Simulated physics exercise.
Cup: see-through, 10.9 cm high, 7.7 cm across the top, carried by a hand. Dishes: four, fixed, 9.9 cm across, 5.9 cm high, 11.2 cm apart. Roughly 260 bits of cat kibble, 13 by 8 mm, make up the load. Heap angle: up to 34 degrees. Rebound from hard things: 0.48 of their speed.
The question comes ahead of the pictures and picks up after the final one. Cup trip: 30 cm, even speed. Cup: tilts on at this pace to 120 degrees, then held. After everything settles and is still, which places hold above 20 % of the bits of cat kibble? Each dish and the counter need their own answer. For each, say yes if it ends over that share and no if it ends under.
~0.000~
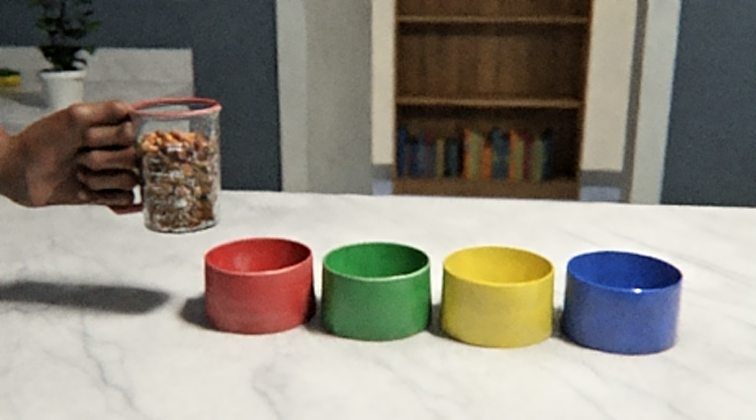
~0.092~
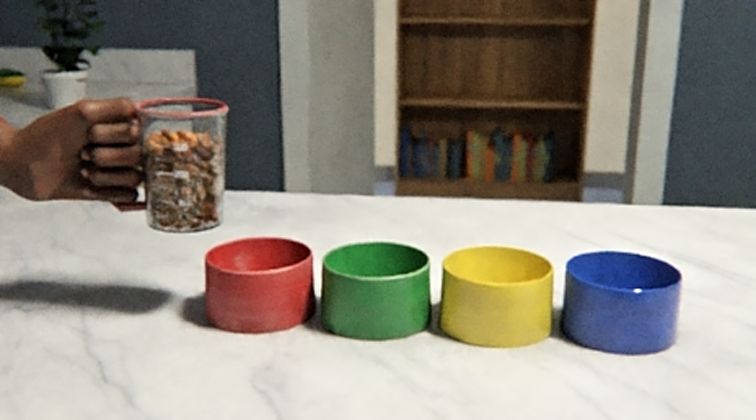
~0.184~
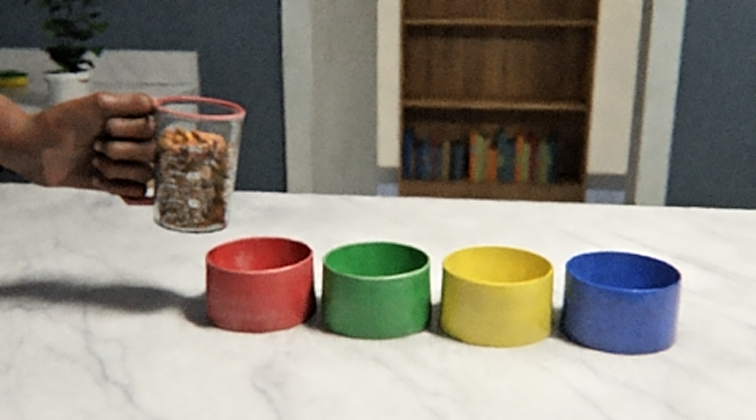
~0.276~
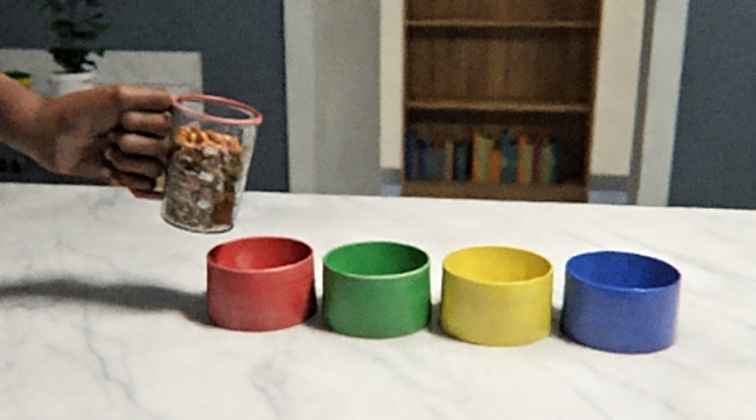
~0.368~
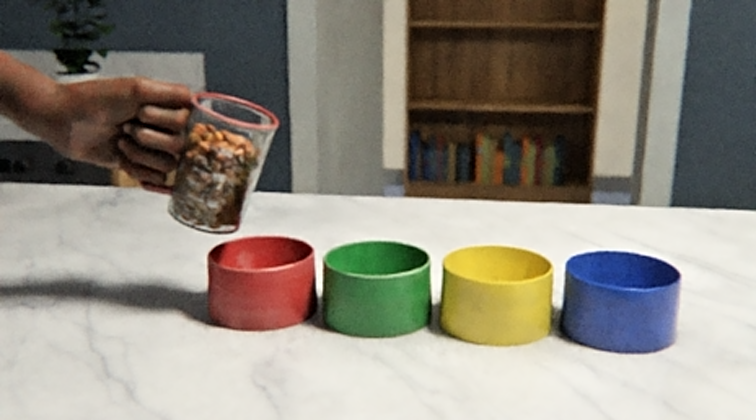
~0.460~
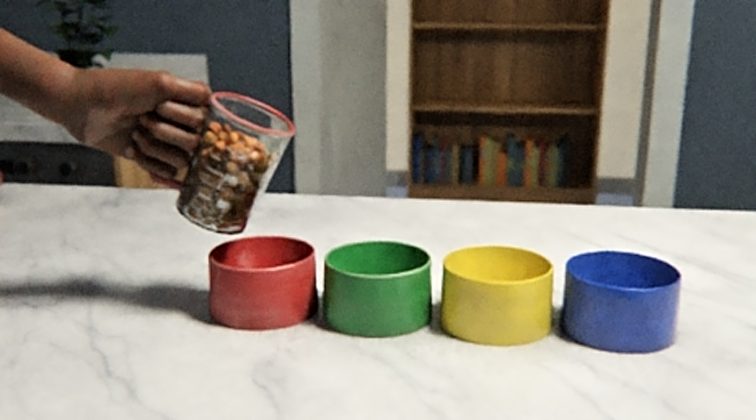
At the end, red dish: One in five or fewer; blue dish: One in five or fewer; green dish: One in five or fewer; yellow dish: More than one in five; counter: One in five or fewer.
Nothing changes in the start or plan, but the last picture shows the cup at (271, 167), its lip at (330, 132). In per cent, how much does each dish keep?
The red dish keeps 0, the blue one 60, the green one 0 and the yellow one 0.
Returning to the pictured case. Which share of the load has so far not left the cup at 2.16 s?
Load share: Near 35 percent.
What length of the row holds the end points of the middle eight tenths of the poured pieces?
Roughly 6 cm of the row.
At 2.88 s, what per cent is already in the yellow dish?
So far, roughly 95 per cent.
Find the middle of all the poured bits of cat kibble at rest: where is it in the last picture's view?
After settling, the middle sits near (508, 295).
Then, at 1.48 s, tilt 89 degrees; cup holds 100 %.
After 2.16 s, tilt 120 degrees; cup holds 35 %, yellow 60 %.
Then, at 2.88 s, tilt 120 degrees; cup holds 0 %, yellow 95 %.
In the end, at 3.2 s, red 0 %, blue 0 %, green 0 %, yellow 95 %, counter 5 %.
